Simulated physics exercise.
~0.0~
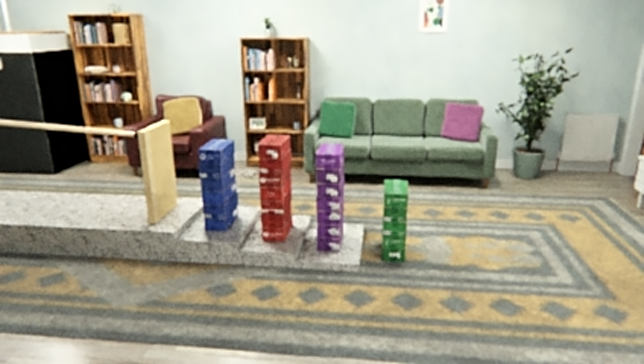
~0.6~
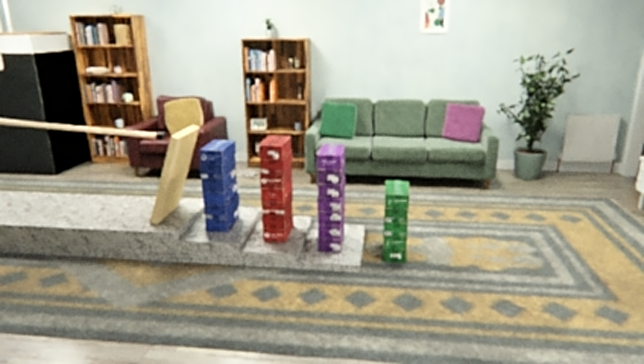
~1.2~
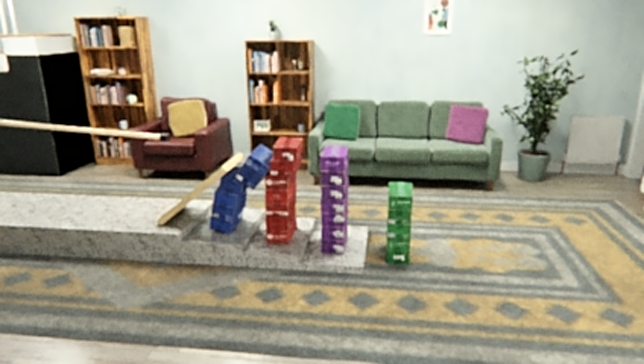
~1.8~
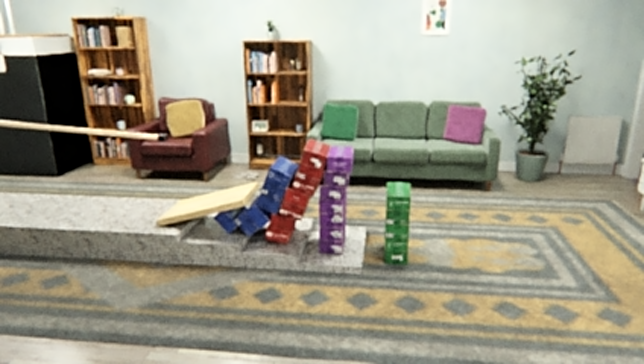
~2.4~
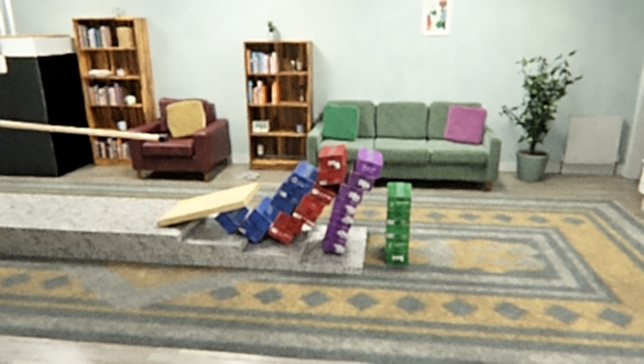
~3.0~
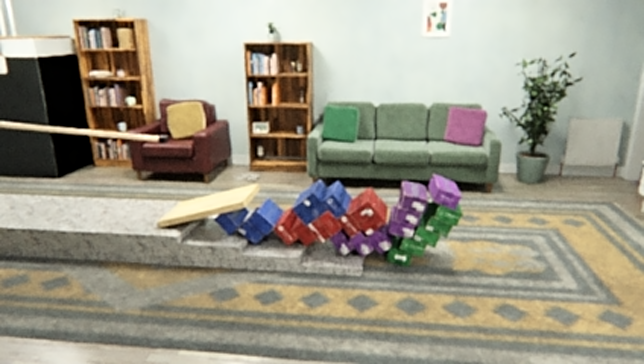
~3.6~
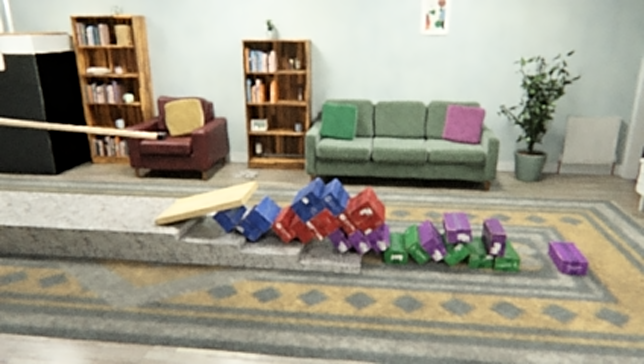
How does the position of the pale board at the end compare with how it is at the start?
At the start the board stands upright beside the blue pile, but by the end it has fallen over and lies on its side at a shallow slant on the steps.
At first, a pale board stands upright on a grey stepped platform in a living room, with a thin pole at its top and blue, red, purple and green piles of boxes to its right. The board tips right into the blue pile and comes to rest on its side. The blue boxes topple against the red pile, which leans into the purple one. The purple pile then tips over and knocks into the green one. At the end, blue and red boxes lie heaped on the steps, while purple and green boxes are strewn across the patterned rug, one purple box farthest right.
